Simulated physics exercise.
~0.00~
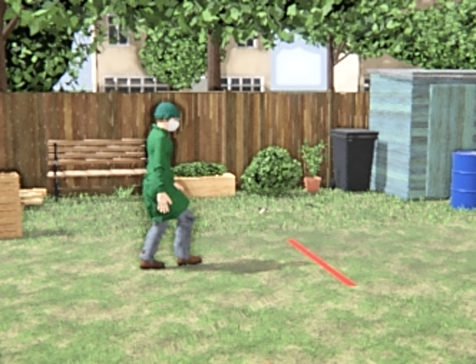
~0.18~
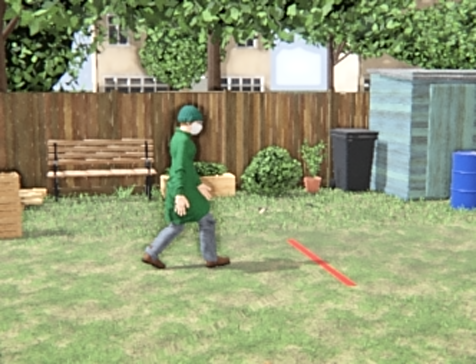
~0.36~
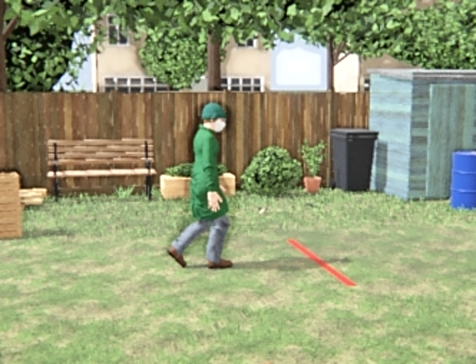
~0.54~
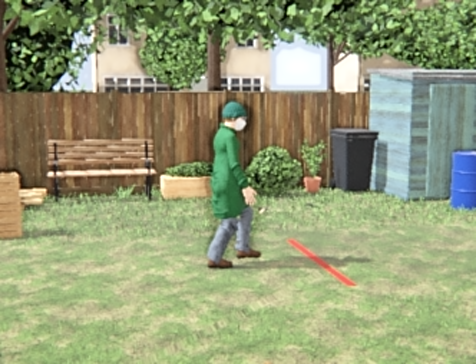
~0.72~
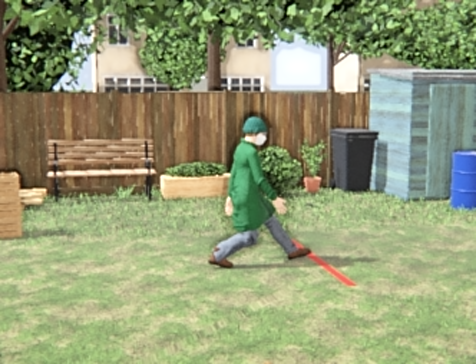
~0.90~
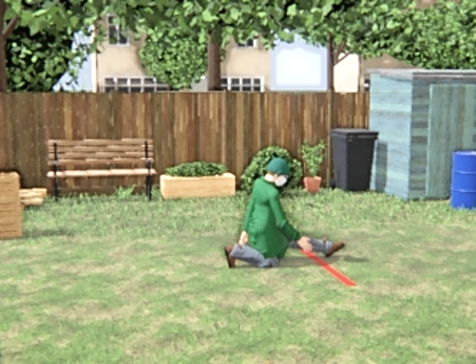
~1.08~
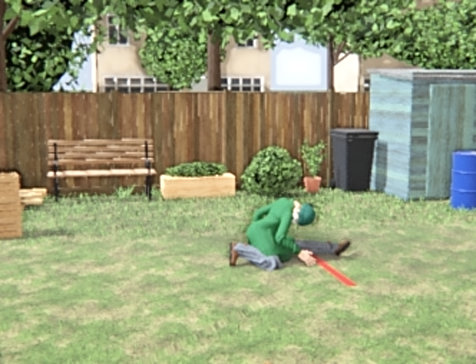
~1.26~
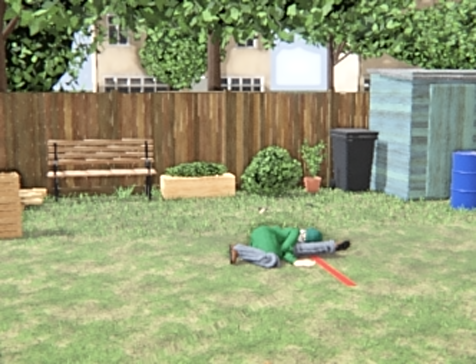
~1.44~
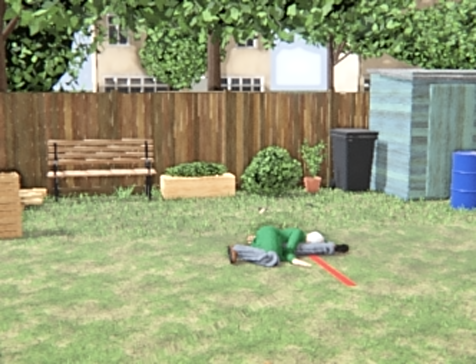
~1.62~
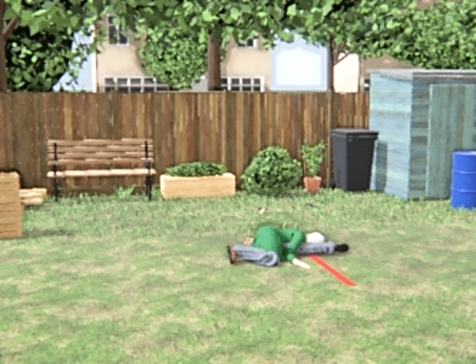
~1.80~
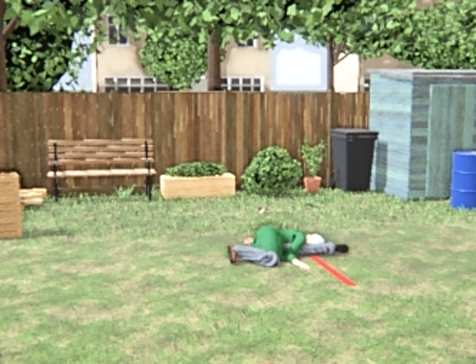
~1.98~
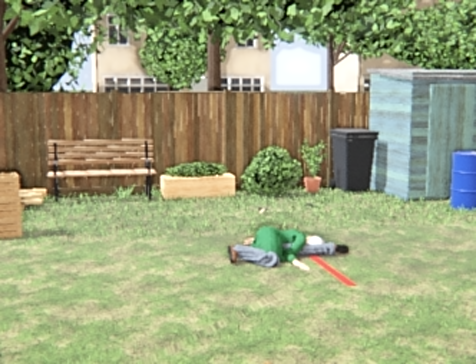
The clip shows a person in a green coat and cap walking right across a fenced garden lawn toward a red strip, then sinking with legs spread, folding forward and collapsing, ending motionless on the grass with hips and chest short of the strip.
